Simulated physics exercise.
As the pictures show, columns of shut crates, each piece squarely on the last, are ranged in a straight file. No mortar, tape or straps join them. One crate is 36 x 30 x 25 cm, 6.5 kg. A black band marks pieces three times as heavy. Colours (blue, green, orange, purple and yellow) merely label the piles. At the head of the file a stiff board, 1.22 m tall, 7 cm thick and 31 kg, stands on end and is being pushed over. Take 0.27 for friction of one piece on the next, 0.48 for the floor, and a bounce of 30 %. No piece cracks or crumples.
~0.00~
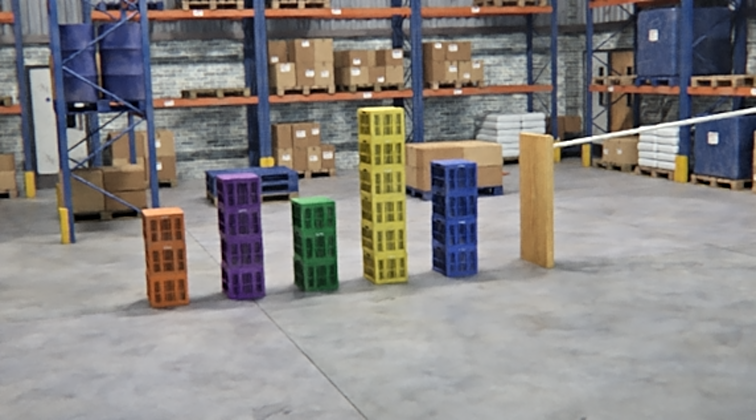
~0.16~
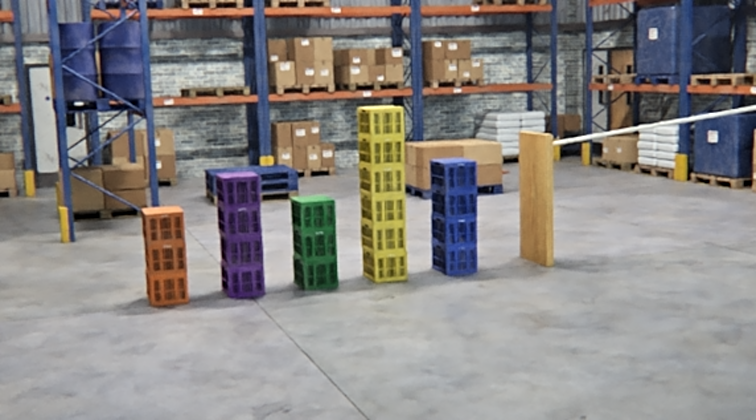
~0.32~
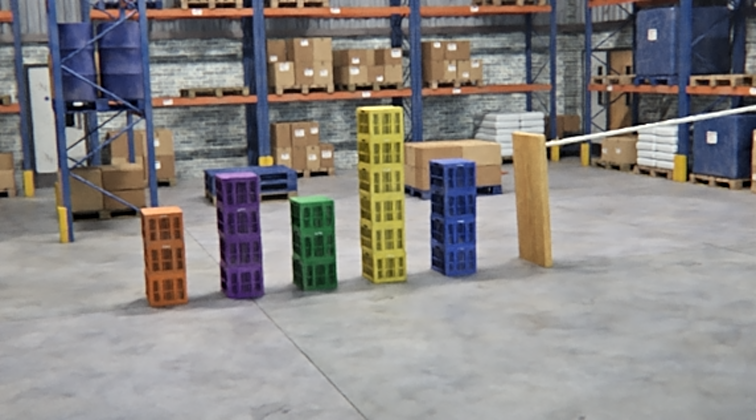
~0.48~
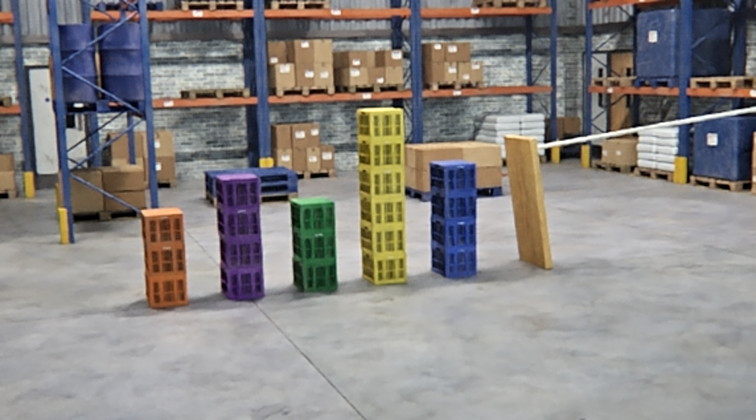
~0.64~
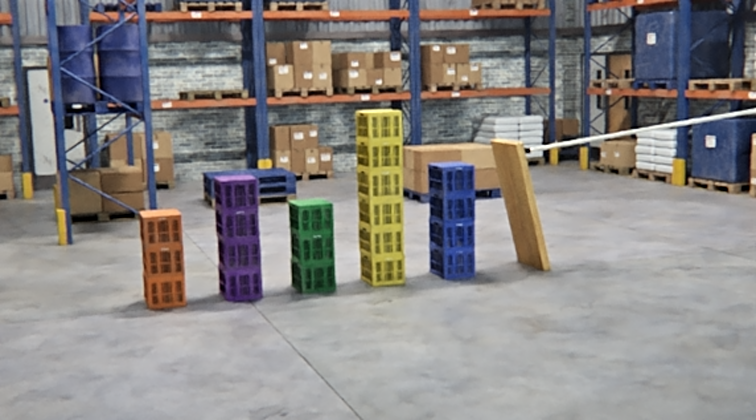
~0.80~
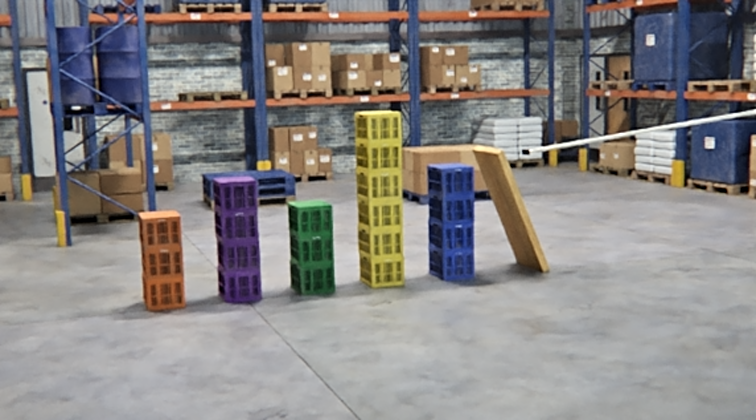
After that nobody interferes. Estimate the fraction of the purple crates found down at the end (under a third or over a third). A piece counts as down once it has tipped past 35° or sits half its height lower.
Ending down: Over a third.
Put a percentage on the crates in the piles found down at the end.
Roughly 70 per cent of them.
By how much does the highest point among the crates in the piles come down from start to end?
Some 55 cm lower.
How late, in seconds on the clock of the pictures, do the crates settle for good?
Near 4.5 s.
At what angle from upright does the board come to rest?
Some 75° from upright.
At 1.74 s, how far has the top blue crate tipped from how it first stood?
Some 20°.
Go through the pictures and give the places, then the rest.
In the first picture (each place is the centre of the face we see best), pole end 8 cm short, board 0° from upright; top purple crate (242, 193); top blue crate (462, 178); the others all in place.
In the second picture, pole end 16 mm short, board 0° from upright; top purple crate (242, 192).
In the third picture, pole end 48 mm in, board 3° from upright; top purple crate (241, 192); the others all in place.
In the fourth picture, pole end 11 cm in, board 8° from upright; top purple crate (242, 194); the others all in place.
In the fifth picture, pole end (529, 151) 13 cm in, stopped, board 13° from upright; top purple crate (240, 195); the others all in place.
In the sixth picture, pole end (528, 152) 13 cm in, stopped, board 22° from upright; top purple crate (239, 197); top blue crate (459, 182); the others all in place.
By 1.74 s, board 54° from upright; none of the 4 purple crates down (0 of 20 in all colours); top purple crate unmoved; top blue crate tilted 19°.
By 2.72 s, board 66° from upright; none of the 4 purple crates down (3 of 20 in all colours); top purple crate unmoved; top blue crate tilted 45°, 22 cm lower.
By 3.30 s, board 73° from upright; none of the 4 purple crates down (9 of 20 in all colours); top purple crate tilted 19°; top yellow crate tilted 56°, 53 cm lower.
By 3.94 s, board 73° from upright; 3 of the 4 purple crates down (14 of 20 in all colours); top purple crate tilted 26°, 41 cm lower; top orange crate upside down.
When it is over (4.9 s), board 73° from upright; 3 of the 4 purple crates down (14 of 20 in all colours); top purple crate on its side; top orange crate upside down. That is 75 per cent.
